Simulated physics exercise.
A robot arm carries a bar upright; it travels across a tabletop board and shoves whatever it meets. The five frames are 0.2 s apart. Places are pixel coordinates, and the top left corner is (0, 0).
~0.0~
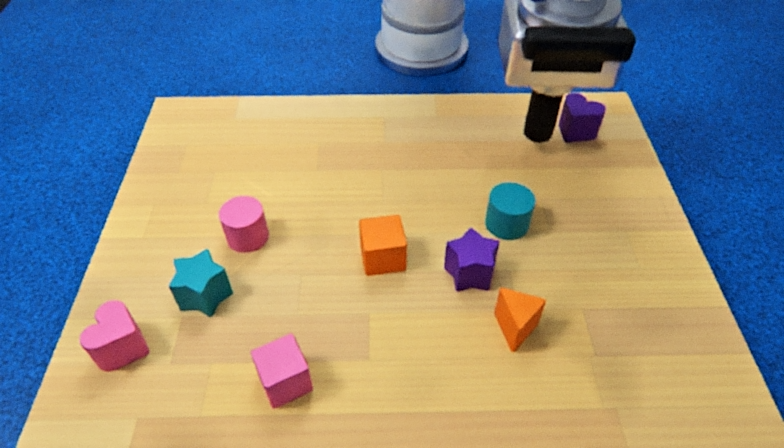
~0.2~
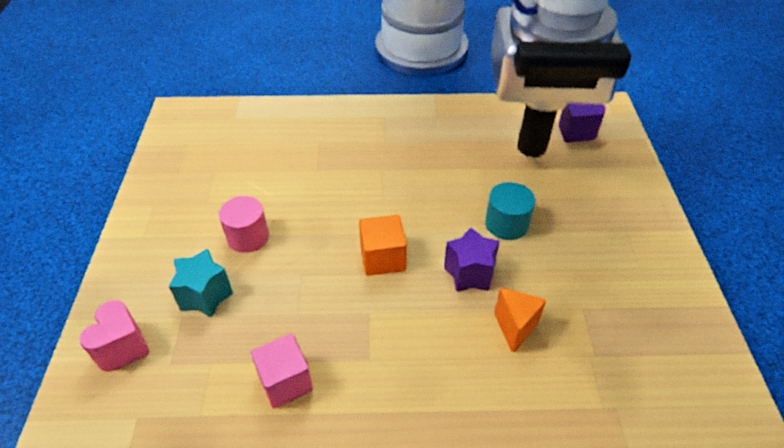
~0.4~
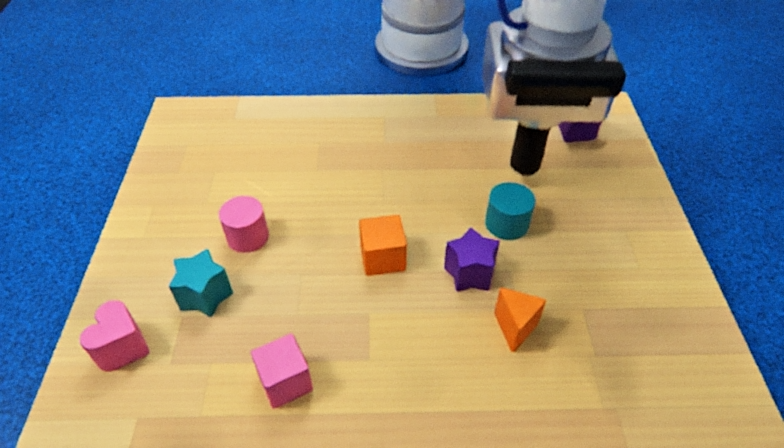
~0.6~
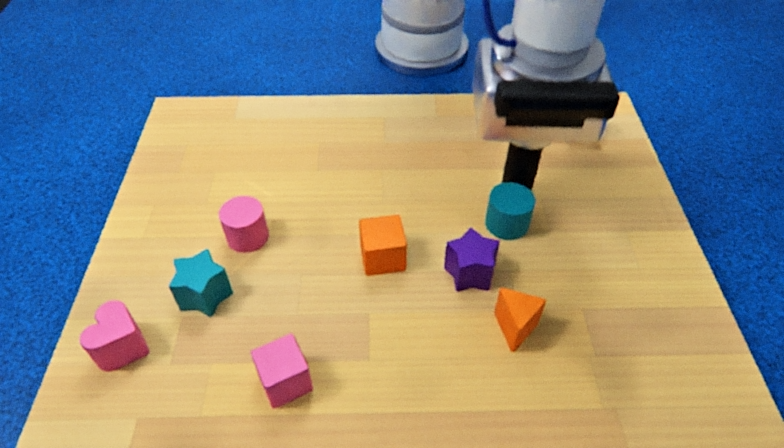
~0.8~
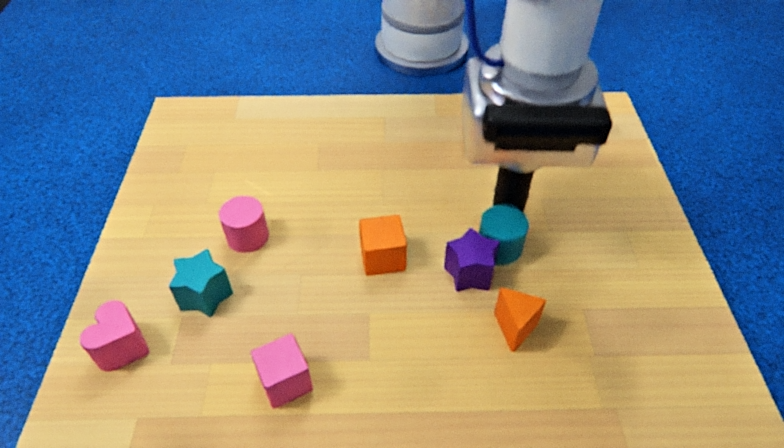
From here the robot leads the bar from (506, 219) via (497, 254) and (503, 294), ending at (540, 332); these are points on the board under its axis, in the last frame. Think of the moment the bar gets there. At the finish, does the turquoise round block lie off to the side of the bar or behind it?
Short answer: Yes.
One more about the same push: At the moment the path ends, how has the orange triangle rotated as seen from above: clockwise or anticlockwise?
Against the clock.
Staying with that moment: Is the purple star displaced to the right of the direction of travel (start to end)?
I'd say yes.
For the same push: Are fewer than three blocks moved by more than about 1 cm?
Going by the path, no.
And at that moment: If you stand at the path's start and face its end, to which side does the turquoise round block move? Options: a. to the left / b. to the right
My pick is b.
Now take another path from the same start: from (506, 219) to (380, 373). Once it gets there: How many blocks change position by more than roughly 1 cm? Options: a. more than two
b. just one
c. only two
(c)
On the path given first. One third of the way, bar at (500, 243); purple star at (456, 272), turned 40° clockwise; turquoise round block at (500, 263).
Two thirds of the way, bar at (507, 284); purple star at (448, 281), turned 75° clockwise; turquoise round block at (495, 305); orange triangle at (530, 335), turned 80° anticlockwise.
At the end, bar at (544, 320); purple star at (448, 281), turned 75° clockwise; turquoise round block at (496, 315); orange triangle at (534, 340), turned 80° anticlockwise.
